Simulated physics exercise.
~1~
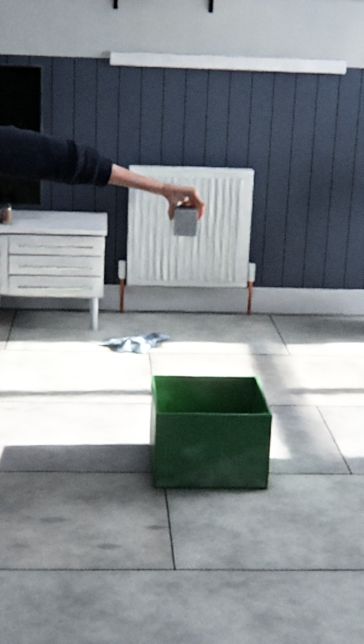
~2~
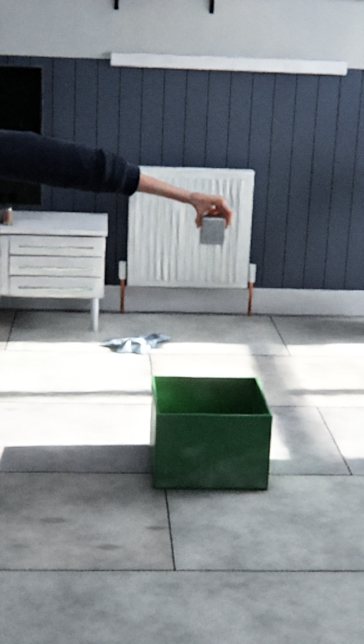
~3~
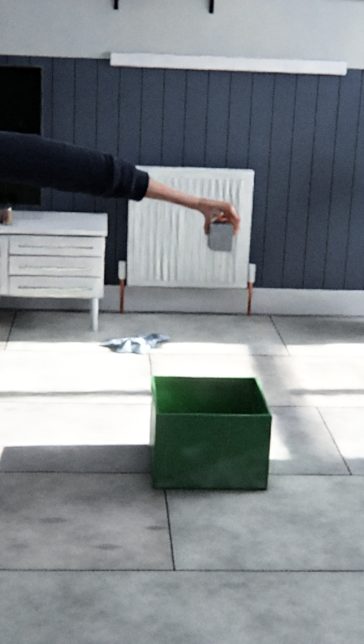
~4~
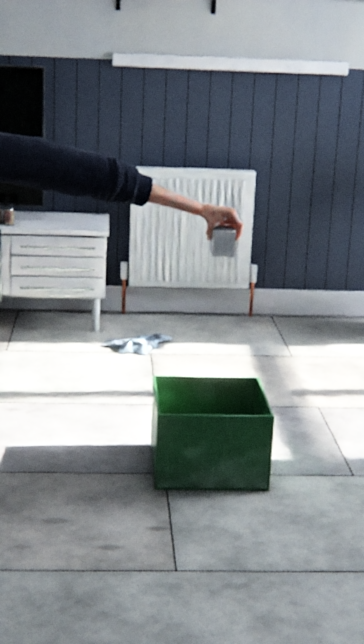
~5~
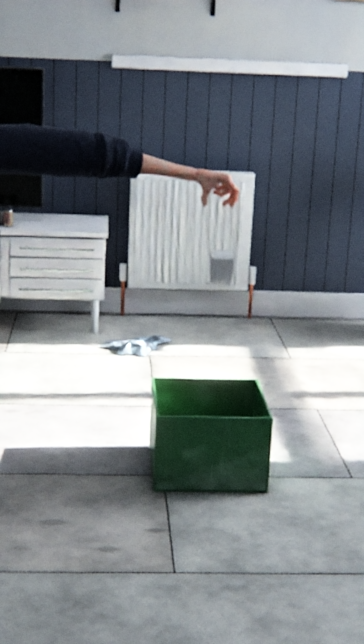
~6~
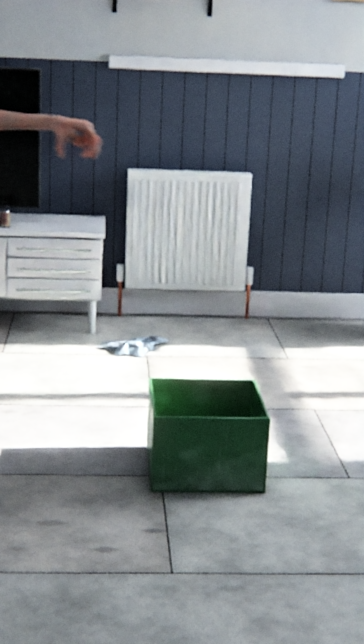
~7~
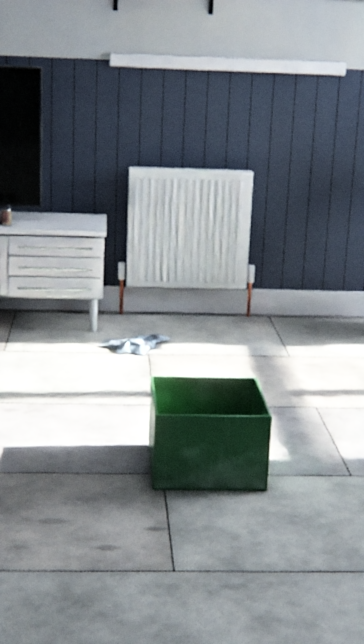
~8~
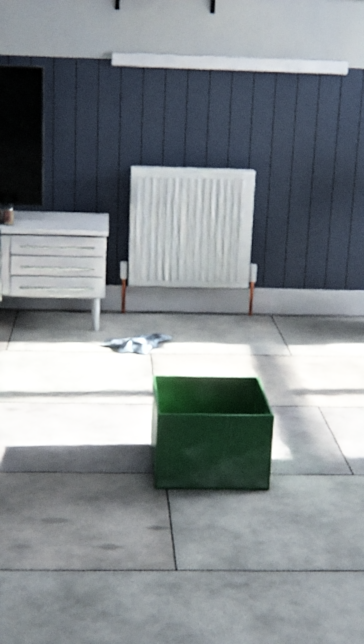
A small white block drops from a person's hand and lands inside the green crate.
